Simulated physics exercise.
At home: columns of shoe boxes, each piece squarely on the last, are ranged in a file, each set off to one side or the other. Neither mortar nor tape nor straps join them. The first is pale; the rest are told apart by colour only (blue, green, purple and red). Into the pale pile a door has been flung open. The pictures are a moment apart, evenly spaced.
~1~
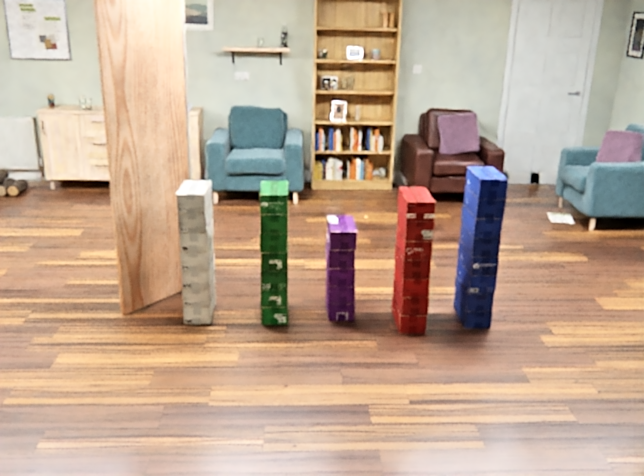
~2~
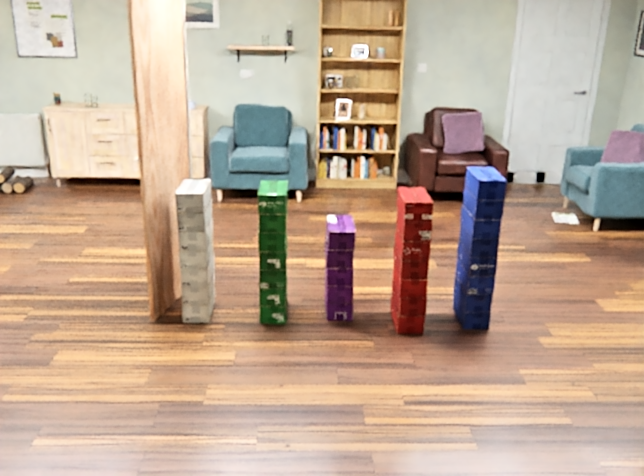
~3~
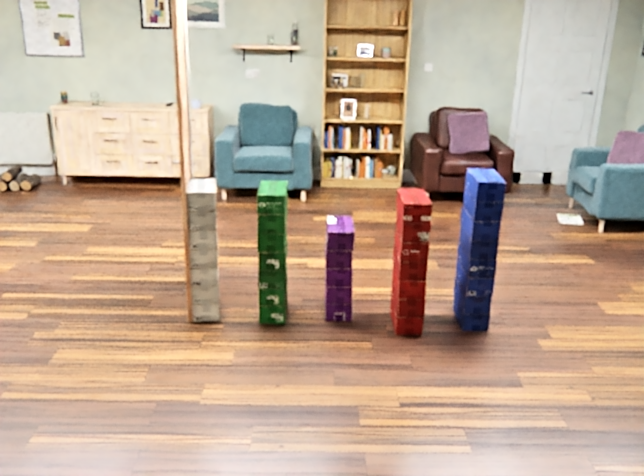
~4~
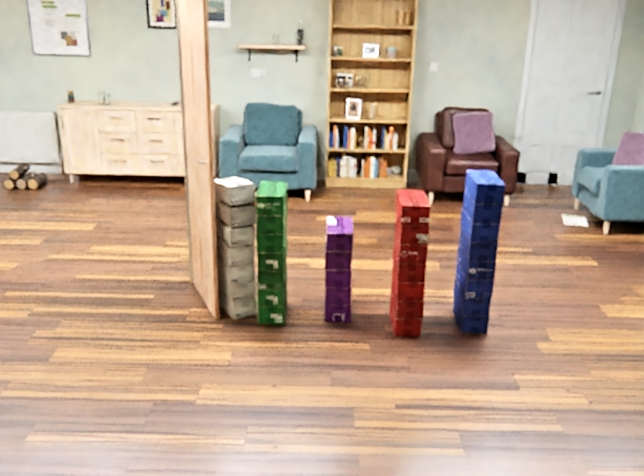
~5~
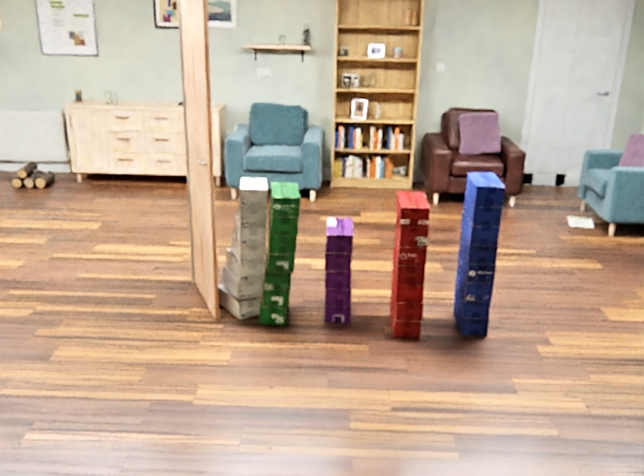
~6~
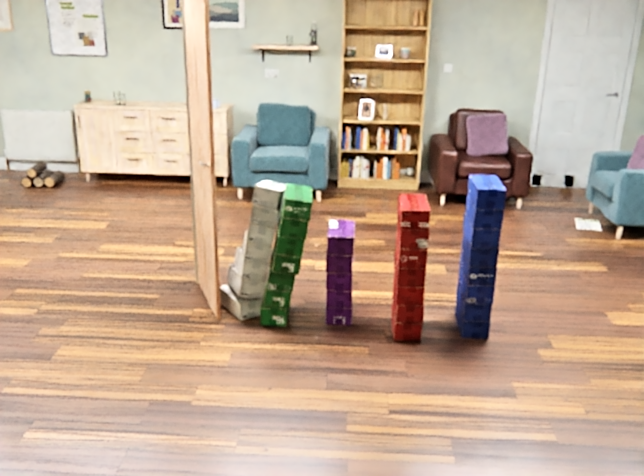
A wooden door swung in from the left and pushed into a pale stack of boxes, which shifted and leaned against the green stack, tilting it too, while the purple, red and blue stacks stood still.
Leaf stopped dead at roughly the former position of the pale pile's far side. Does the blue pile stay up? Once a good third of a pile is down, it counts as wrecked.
No, it goes down.
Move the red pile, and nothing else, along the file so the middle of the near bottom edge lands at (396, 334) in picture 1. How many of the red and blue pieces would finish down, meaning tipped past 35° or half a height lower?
Red 7, blue 8.
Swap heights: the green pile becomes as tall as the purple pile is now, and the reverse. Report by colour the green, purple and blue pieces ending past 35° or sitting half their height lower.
The tally reads green 4, then purple 6, then blue 8.
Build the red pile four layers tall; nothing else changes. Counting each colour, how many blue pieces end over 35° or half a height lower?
Blue count: 0.
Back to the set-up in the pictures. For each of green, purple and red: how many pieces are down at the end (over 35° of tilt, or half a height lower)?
Per-colour tally: Green = 6; purple = 4; red = 7.
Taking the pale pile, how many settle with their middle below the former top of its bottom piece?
Total: 5.
Soon, 6 of the pale pile down; none of the 8 blue boxes down (6 of 27 in all colours); top blue box unmoved; top purple box tipped clearly.
A while on, 6 of the pale pile down; none of the 8 blue boxes down (17 of 27 in all colours); top blue box tipped clearly, half its height lower; top purple box on its side.
Finally, 6 of the pale pile down; 8 of the 8 blue boxes down (25 of 27 in all colours); top blue box upside down; top purple box upside down. Seen by the last camera, middles, top purple box near (477, 288).
